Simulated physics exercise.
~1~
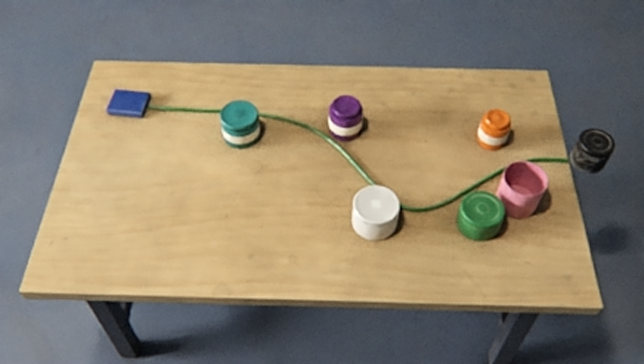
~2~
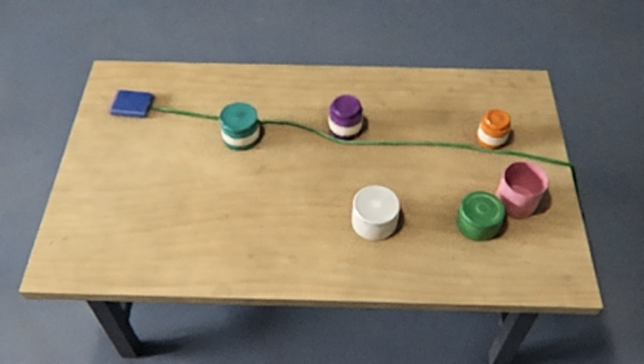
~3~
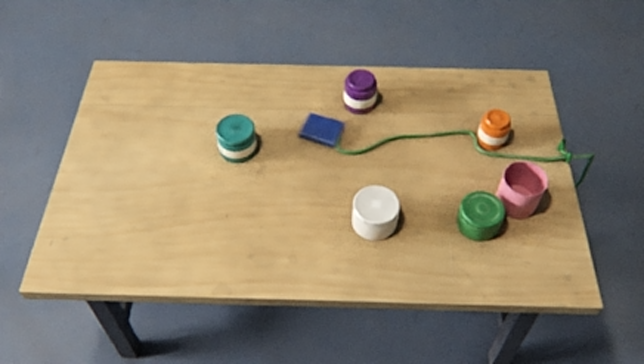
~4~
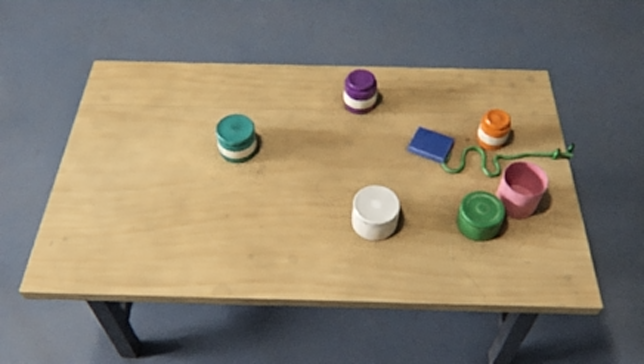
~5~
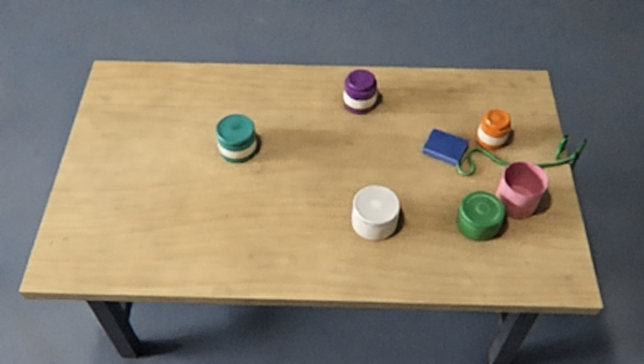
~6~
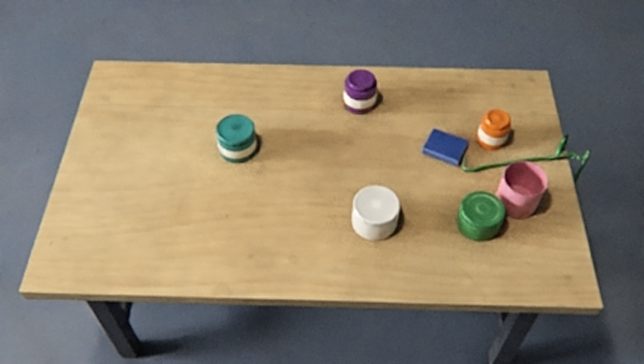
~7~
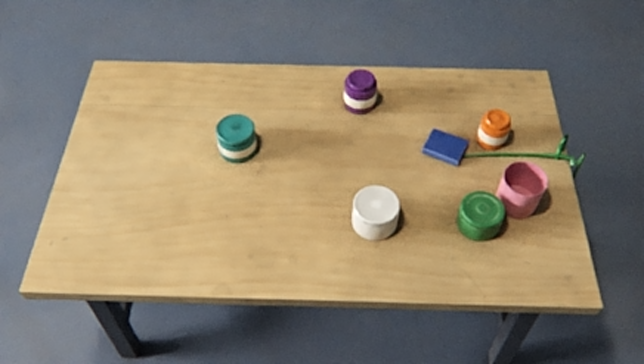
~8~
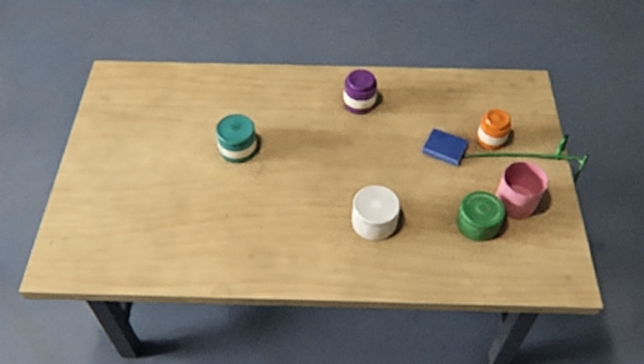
A table holds containers as a black object drops off, its cable dragging a blue phone right.
